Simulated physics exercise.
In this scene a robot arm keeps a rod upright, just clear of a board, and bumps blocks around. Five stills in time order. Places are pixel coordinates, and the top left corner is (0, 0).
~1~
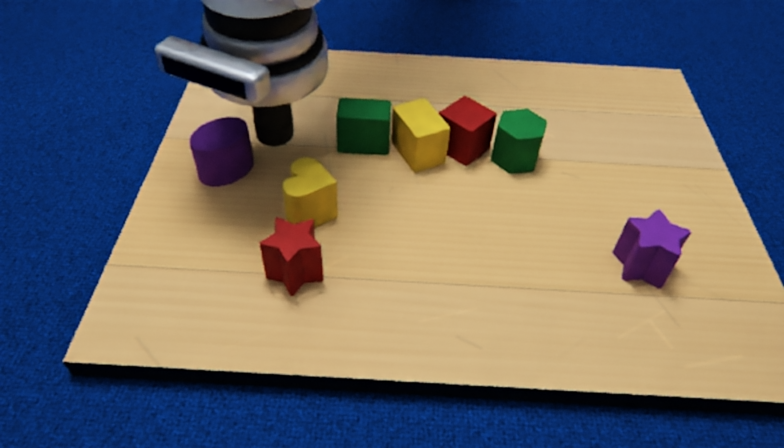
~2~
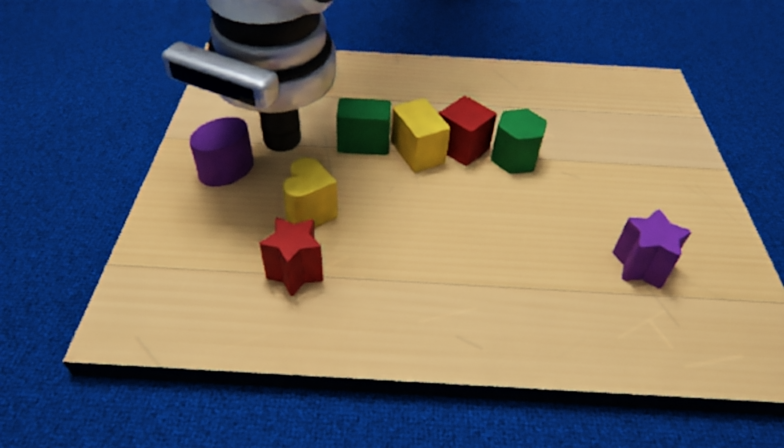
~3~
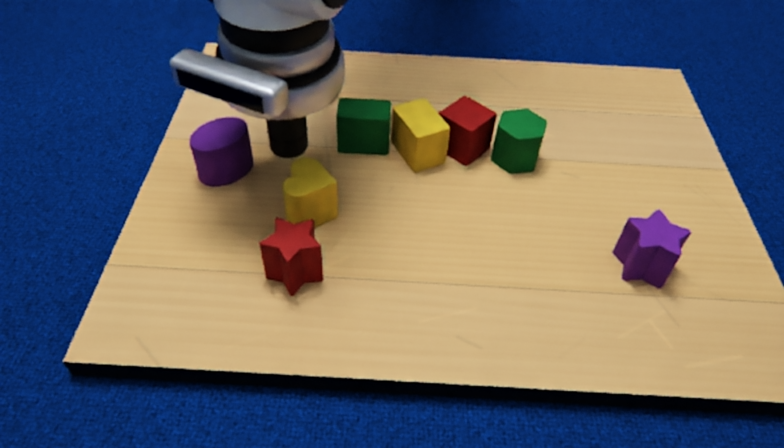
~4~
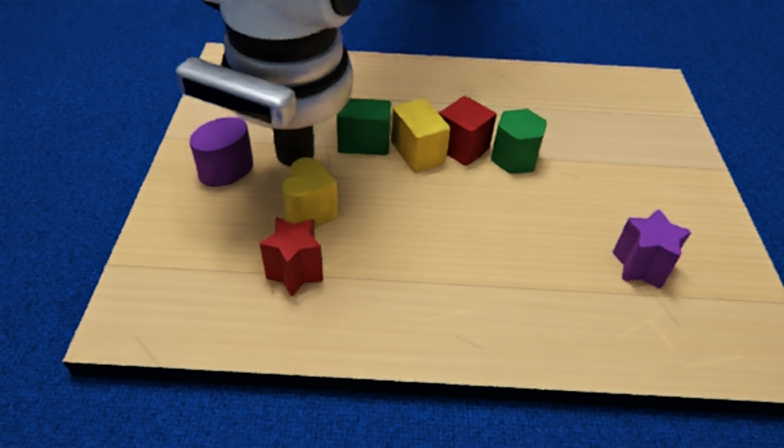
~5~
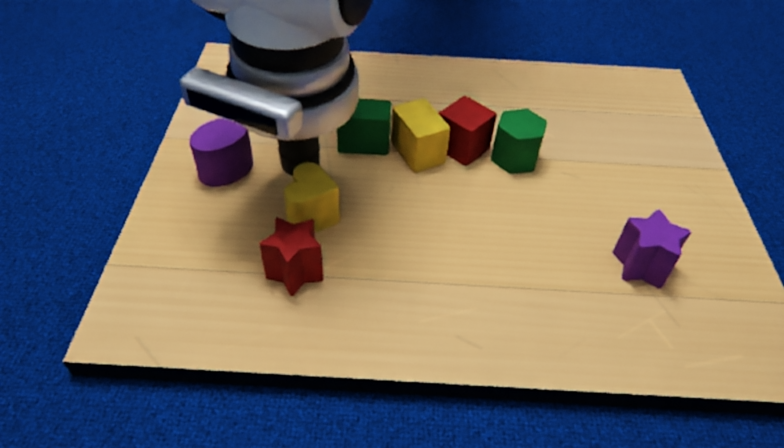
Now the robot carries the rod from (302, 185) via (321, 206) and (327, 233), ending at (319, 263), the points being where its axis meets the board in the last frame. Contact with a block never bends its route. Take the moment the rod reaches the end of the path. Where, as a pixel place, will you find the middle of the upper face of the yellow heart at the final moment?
It will end up at (312, 267).
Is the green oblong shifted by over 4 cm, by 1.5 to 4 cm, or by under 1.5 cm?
Shift: Under 1.5 cm.
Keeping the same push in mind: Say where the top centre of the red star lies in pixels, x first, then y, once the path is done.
My estimate: (264, 289).
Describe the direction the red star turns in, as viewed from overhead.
Direction: Clockwise.
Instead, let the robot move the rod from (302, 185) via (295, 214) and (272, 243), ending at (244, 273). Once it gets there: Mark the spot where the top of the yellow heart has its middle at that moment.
In the picture, that point is around (316, 221).
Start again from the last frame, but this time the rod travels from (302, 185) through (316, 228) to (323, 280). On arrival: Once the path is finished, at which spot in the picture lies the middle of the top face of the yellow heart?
Near (350, 283).
The first path, step by step. Halfway along, rod at (325, 200); red star at (288, 252), turned 20° clockwise; yellow heart at (321, 221), turned 30° clockwise.
At the end, rod at (318, 244); purple elliptical block still; red star at (264, 289), turned 45° clockwise; yellow heart at (312, 267), turned 55° clockwise; green oblong still.
